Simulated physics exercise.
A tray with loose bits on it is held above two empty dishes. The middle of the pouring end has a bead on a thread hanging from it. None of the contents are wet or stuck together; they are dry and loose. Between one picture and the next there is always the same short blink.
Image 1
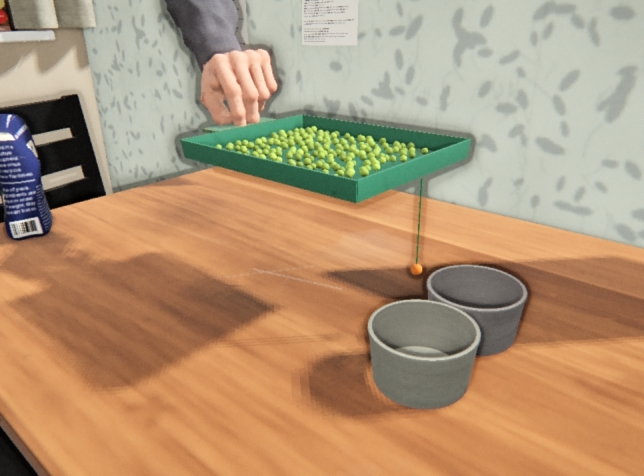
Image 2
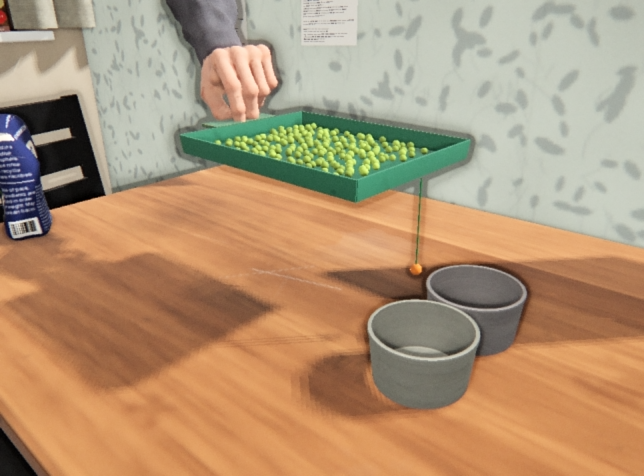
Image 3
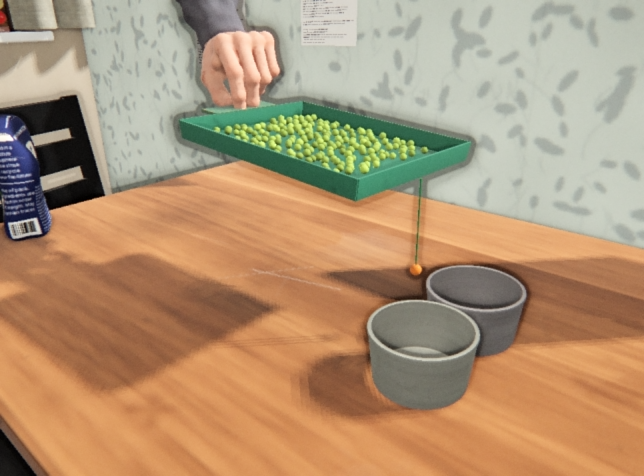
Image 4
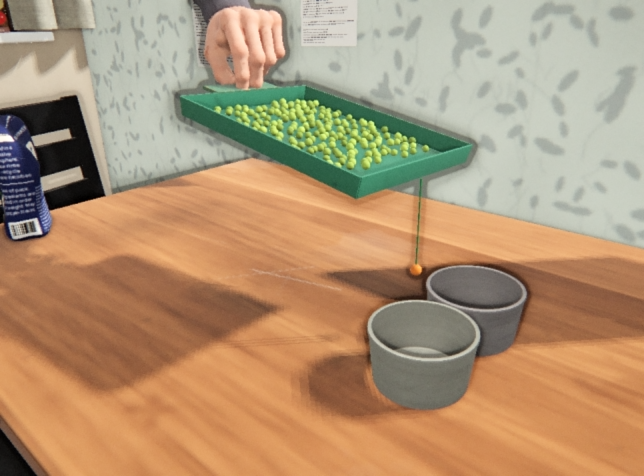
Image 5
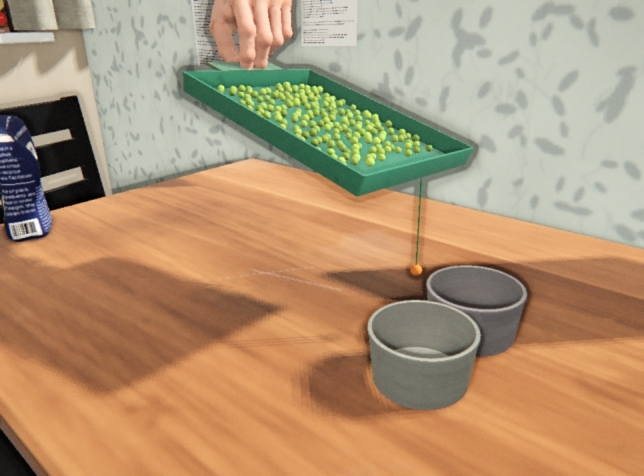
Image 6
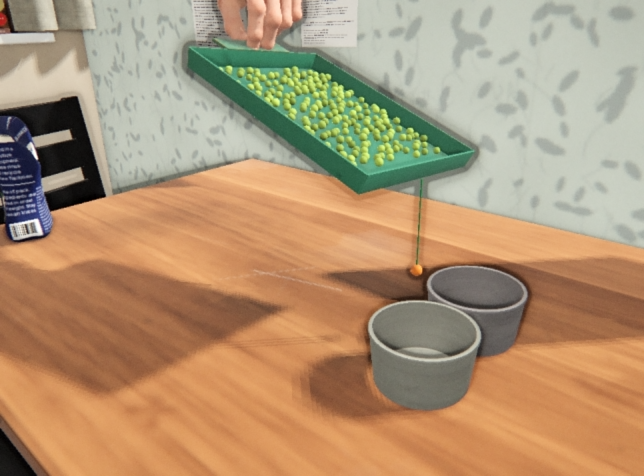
A hand holds a green tray of small round green peas level above two empty grey dishes on a wooden table, an orange bead hanging beneath it. The hand then rises, lifting the tray's far left end so it slopes down to the right, and the peas begin sliding down the slope.
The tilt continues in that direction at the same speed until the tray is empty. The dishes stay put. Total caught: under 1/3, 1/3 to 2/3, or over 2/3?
1/3 to 2/3.
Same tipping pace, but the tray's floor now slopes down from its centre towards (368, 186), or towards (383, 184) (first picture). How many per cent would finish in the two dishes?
About 40 % and about 70 %.
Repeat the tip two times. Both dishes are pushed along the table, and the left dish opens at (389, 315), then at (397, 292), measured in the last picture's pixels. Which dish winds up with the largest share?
First try: The dish on the right-hand side; second try: The dish on the right-hand side.
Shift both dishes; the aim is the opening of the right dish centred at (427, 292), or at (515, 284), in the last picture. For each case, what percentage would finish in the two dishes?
First placement: Some 20 %; second placement: Some 40 %.
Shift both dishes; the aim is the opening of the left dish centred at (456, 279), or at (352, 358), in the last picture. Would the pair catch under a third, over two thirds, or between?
The two tries give, in order: Beyond two thirds; under a third.
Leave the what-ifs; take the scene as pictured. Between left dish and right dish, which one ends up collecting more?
I'd go with the right of the two.
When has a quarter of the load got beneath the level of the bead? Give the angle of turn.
About 90°.
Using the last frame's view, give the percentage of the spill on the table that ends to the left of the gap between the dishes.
Roughly 20 in a hundred.
Just after the last frame, tray tipped steeply; the larger part on the tray; roughly a quarter in the air.
A moment on, tray tipped past a quarter turn; roughly half on the tray; just a few in the left dish; roughly a quarter in the right dish; about a tenth outside both; about a tenth in the air.
Further on, tray tipped past a quarter turn; about a tenth in the left dish; roughly half in the right dish; roughly half outside both.
When it is over, tray tipped past a quarter turn; about a tenth in the left dish; roughly half in the right dish; roughly half outside both.
